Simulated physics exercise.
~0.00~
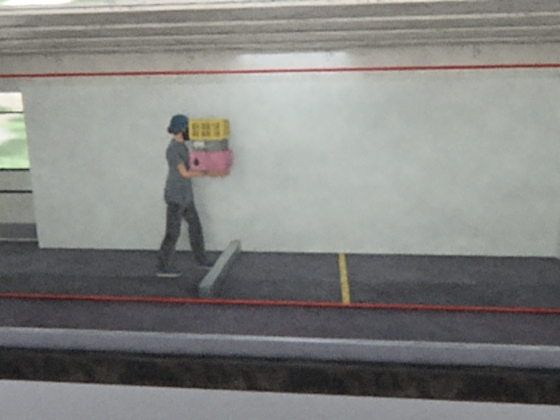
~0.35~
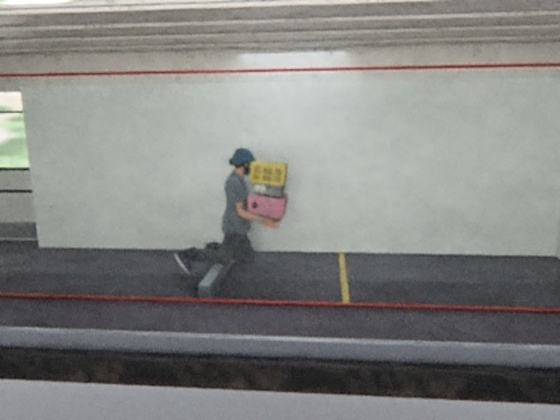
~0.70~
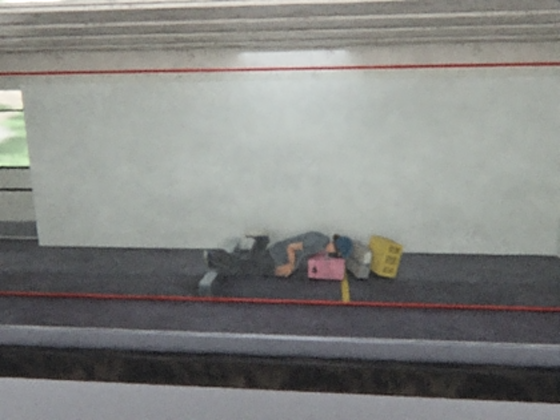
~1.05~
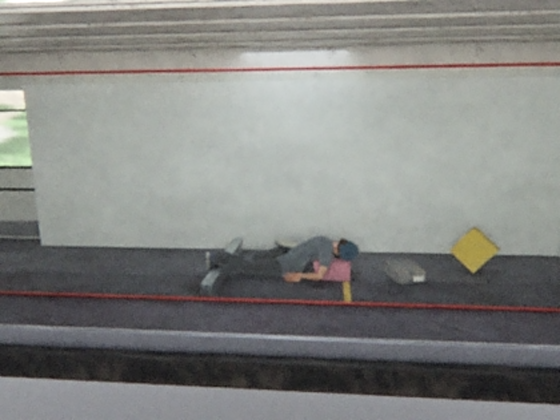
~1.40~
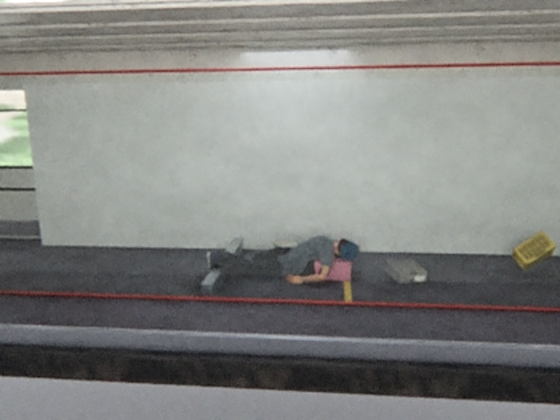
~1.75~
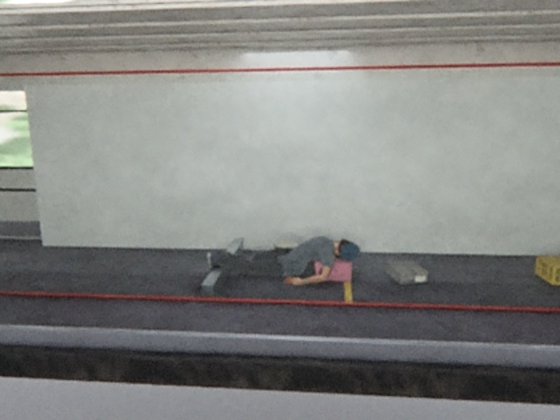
A person in a blue cap, grey shirt and dark trousers walks right along a dark floor before a pale wall, seen from the side, carrying a yellow crate and a grey parcel stacked on a pink carton. The front foot meets a low grey rail, and the person pitches forward over it. The body drops flat as the load spills ahead. The pink carton stays beneath the head and arms near the yellow line, while the grey parcel lands beyond it. The yellow crate tumbles farther right and settles at the edge of view, the person lying still.
